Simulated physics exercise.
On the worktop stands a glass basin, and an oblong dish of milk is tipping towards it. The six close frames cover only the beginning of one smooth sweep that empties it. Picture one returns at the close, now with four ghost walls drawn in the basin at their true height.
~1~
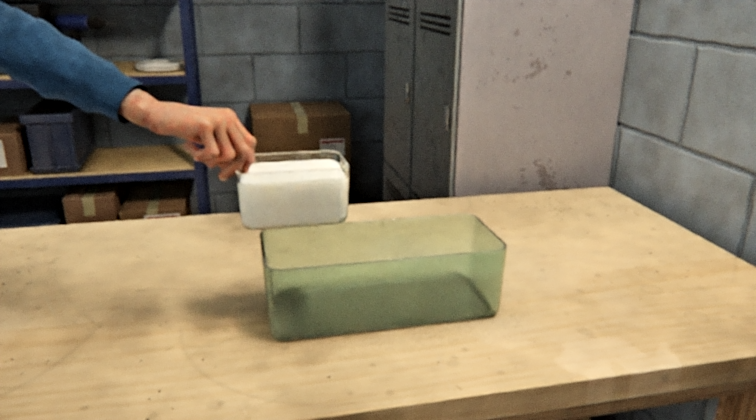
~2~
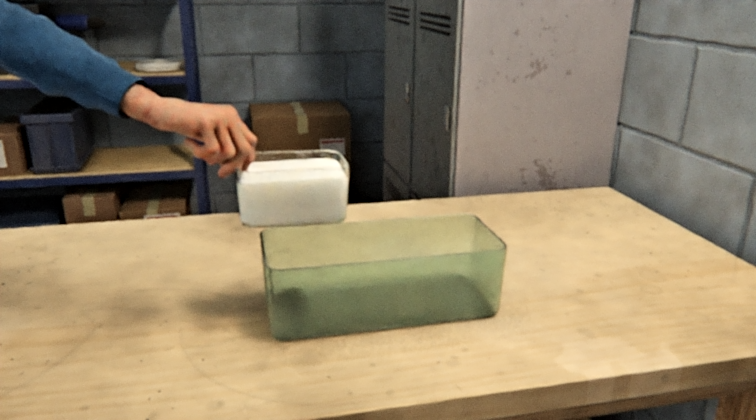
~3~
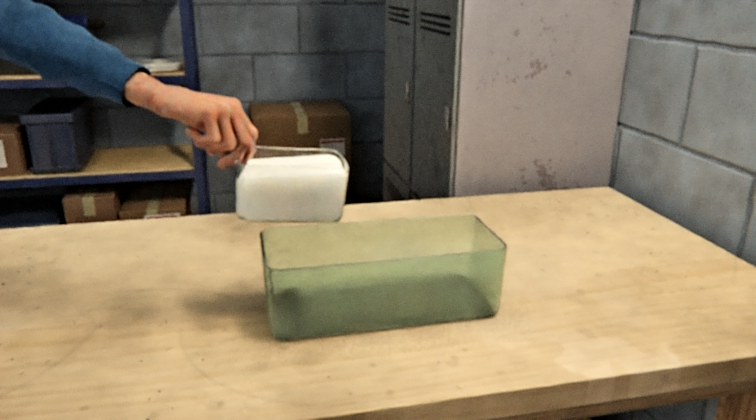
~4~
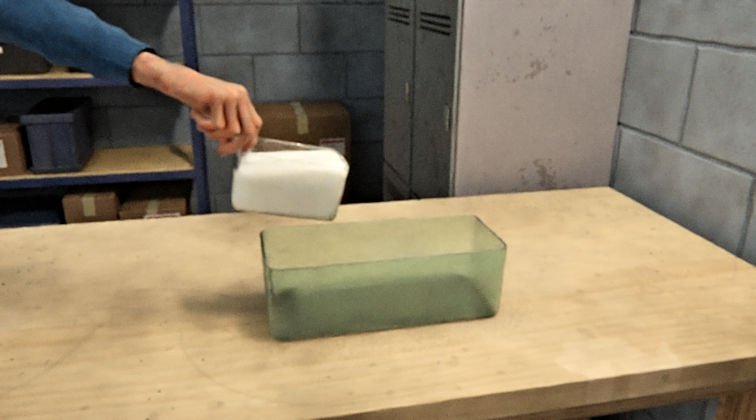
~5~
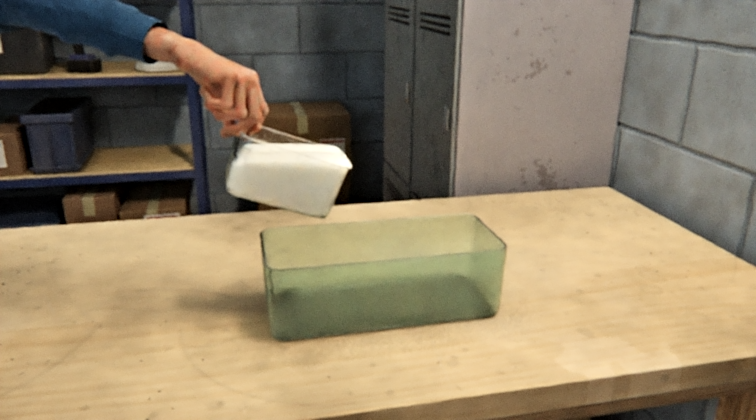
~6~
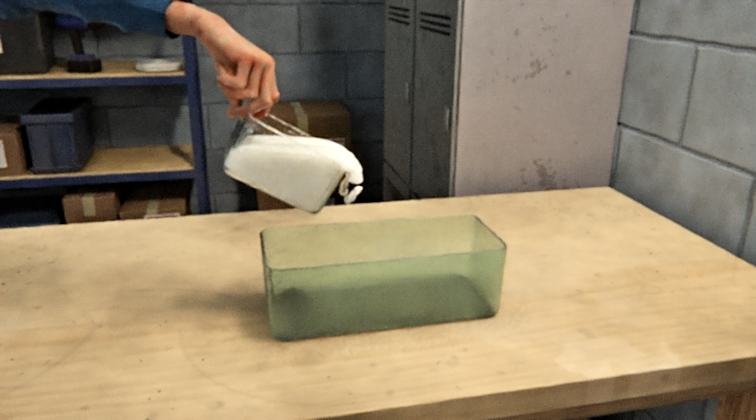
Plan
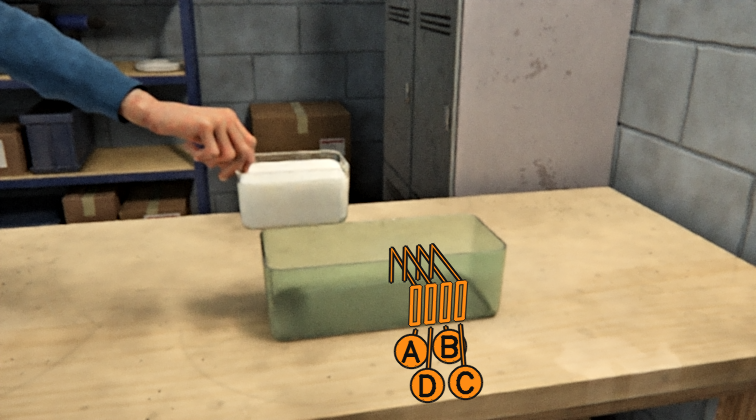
A hand tilting an oblong dish of milk rightward above a green glass basin on a wooden worktop, milk starting over its lip.
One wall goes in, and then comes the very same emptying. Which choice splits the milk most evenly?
D.
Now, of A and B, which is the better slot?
A.
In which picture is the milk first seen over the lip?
Picture 5.
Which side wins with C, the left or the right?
More ends on the left.
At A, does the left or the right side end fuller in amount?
More ends on the right.
On the marked copy, A at (415, 330); B at (445, 326); C at (460, 325); D at (430, 328).
With A, about 28 % ends left of the wall and 70 % right of it.
With B, about 87 % ends left of the wall and 11 % right of it.
With C, about 96 % ends left of the wall and 2 % right of it.
With D, about 49 % ends left of the wall and 49 % right of it.
